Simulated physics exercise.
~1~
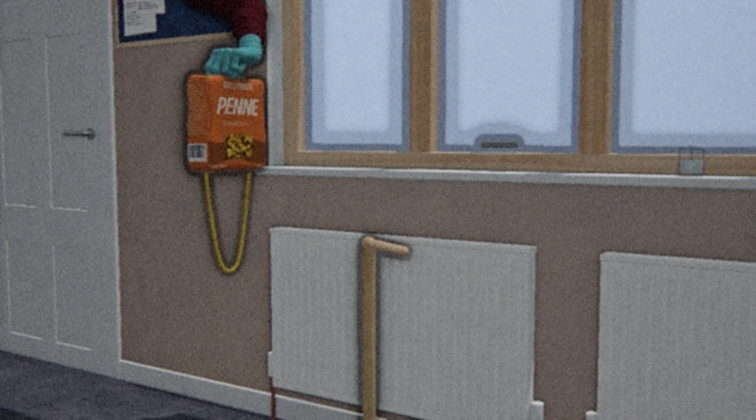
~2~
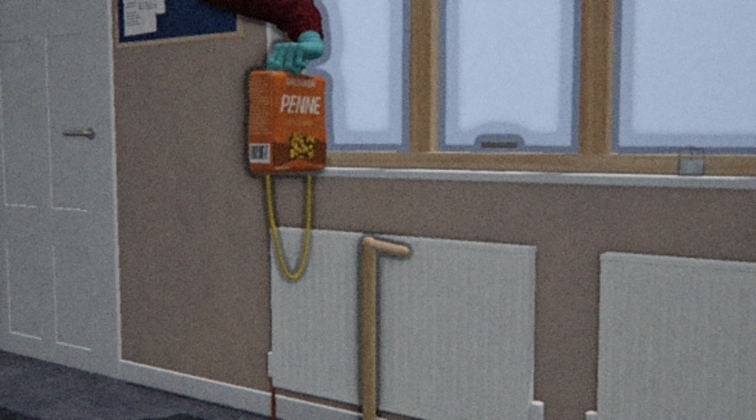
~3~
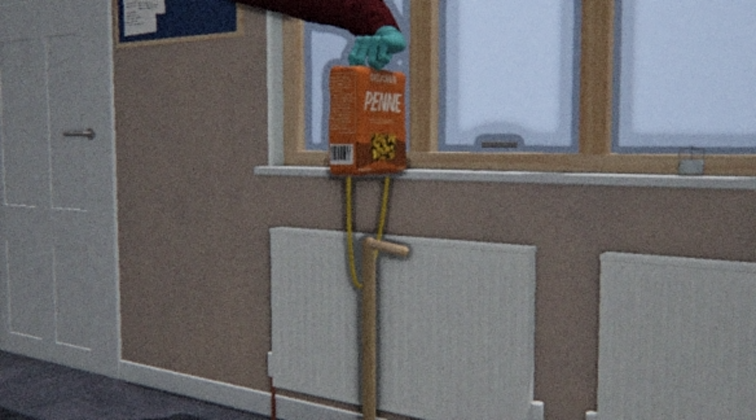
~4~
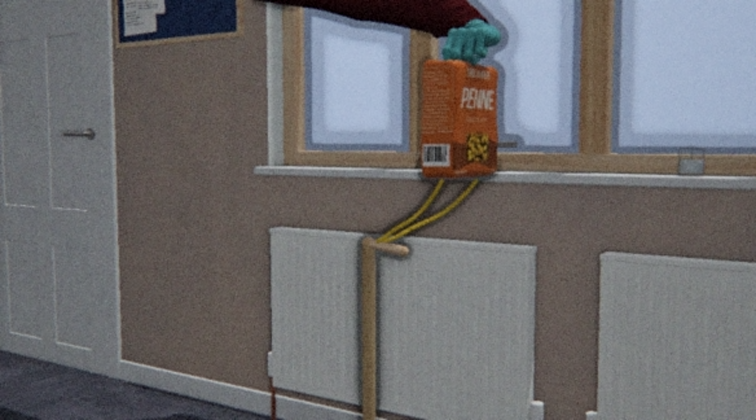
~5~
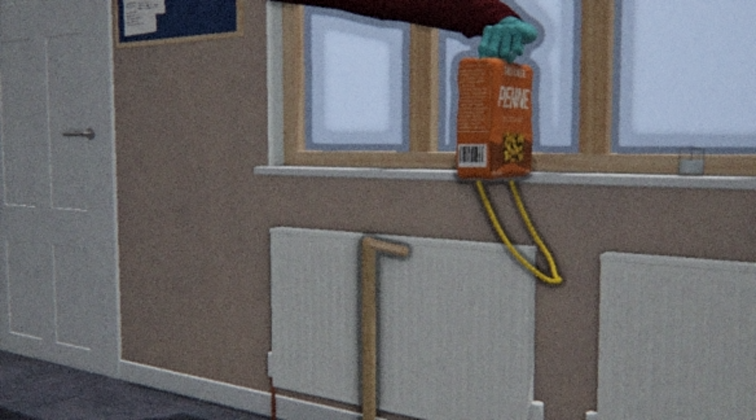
In a room with a white door and radiators beneath the windows, a gloved hand carried an orange penne bag rightward past a hooked wooden post; its yellow loop briefly trailed against the hook, then swung free beyond it, still hanging from the bag.
